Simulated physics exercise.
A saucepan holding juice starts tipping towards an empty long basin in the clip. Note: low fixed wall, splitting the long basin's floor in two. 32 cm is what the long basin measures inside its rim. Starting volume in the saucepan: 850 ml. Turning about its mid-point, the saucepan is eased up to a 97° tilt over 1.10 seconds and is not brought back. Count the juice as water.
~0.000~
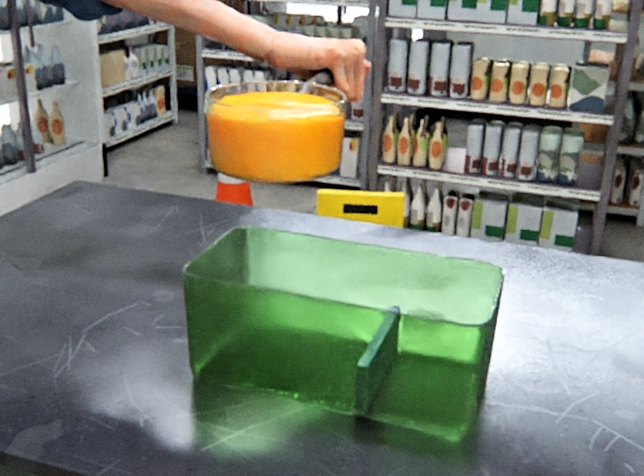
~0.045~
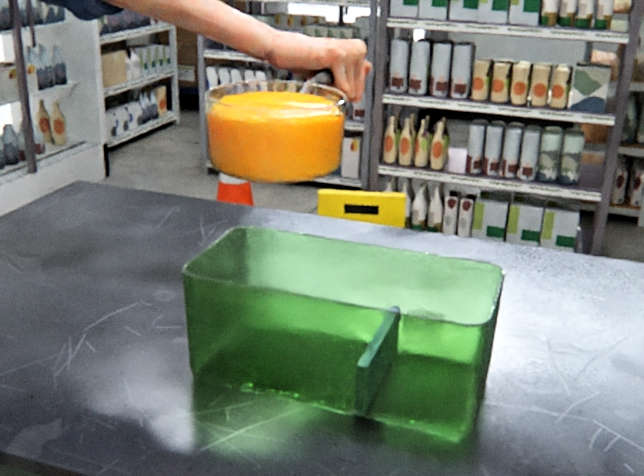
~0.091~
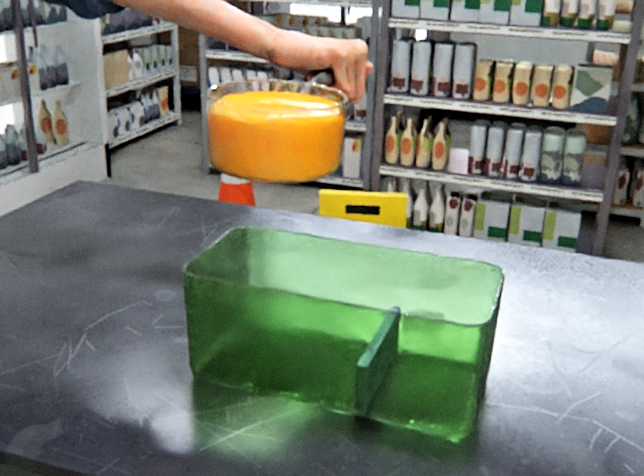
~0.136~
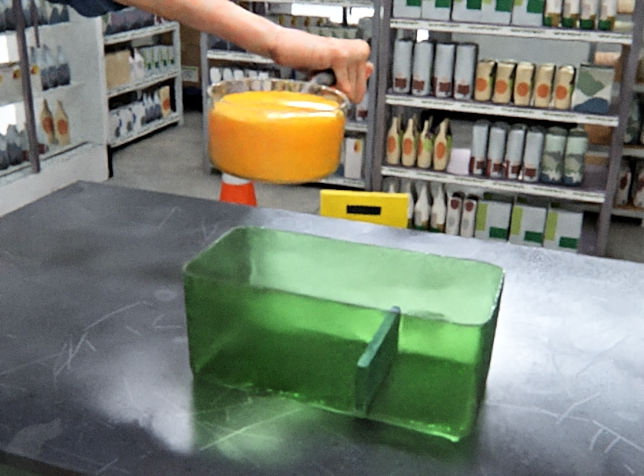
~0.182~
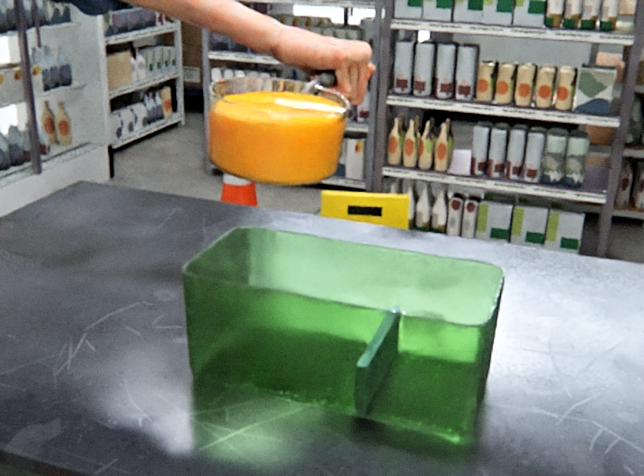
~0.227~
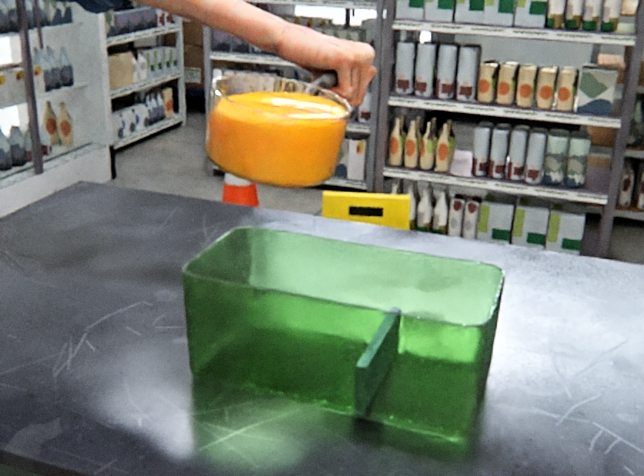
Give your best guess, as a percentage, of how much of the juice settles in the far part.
I would say 69 per cent of it settles there.
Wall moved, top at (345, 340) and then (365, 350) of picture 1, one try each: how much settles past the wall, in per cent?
It comes to 90 per cent, and then 70 per cent.
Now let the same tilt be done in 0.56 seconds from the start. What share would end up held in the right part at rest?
Roughly 50 %.
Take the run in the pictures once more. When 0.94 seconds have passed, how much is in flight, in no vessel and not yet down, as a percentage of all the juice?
Near 12 in a hundred.
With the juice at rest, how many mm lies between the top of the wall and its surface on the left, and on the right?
For the left, around 48 mm; for the right, around 18 mm.
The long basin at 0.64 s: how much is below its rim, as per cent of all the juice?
Close to 10 in a hundred.
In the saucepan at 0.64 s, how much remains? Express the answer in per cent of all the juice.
Close to 62 percent of the liquid remains at that time.
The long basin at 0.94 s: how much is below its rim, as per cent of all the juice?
Close to 74 in a hundred.
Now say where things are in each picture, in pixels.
Tilt 0°; pouring edge (342, 103); surface from (218, 99) to (341, 112); the long basin's rim runs from (210, 248) to (497, 296); the wall's top is at (381, 335), in the first frame.
Tilt 0°; pouring edge (342, 104); surface from (218, 99) to (341, 111), in the second frame.
Tilt 2°; pouring edge (342, 105); surface from (220, 98) to (341, 111), in the third frame.
Tilt 4°; pouring edge (343, 108); surface from (220, 98) to (343, 113), in the fourth frame.
Tilt 6°; pouring edge (344, 112); surface from (221, 98) to (343, 113), in the fifth frame.
Tilt 10°; pouring edge (345, 116); surface from (222, 99) to (345, 114), in the sixth frame.
After 0.64 s the tilt is 61° and 62 per cent is still to pour, 2 is left of the wall and 8 right of it.
After 0.94 s the tilt is 92° and 14 per cent is still to pour, 9 is left of the wall and 65 right of it.
After 1.26 s the tilt is 97° and 2 per cent is still to pour, 27 is left of the wall and 69 right of it.
After 1.60 s the tilt is 97° and 0 per cent is still to pour, 30 is left of the wall and 69 right of it.
In the end 30 per cent lies left of the wall, 69 right of it and 1 outside.
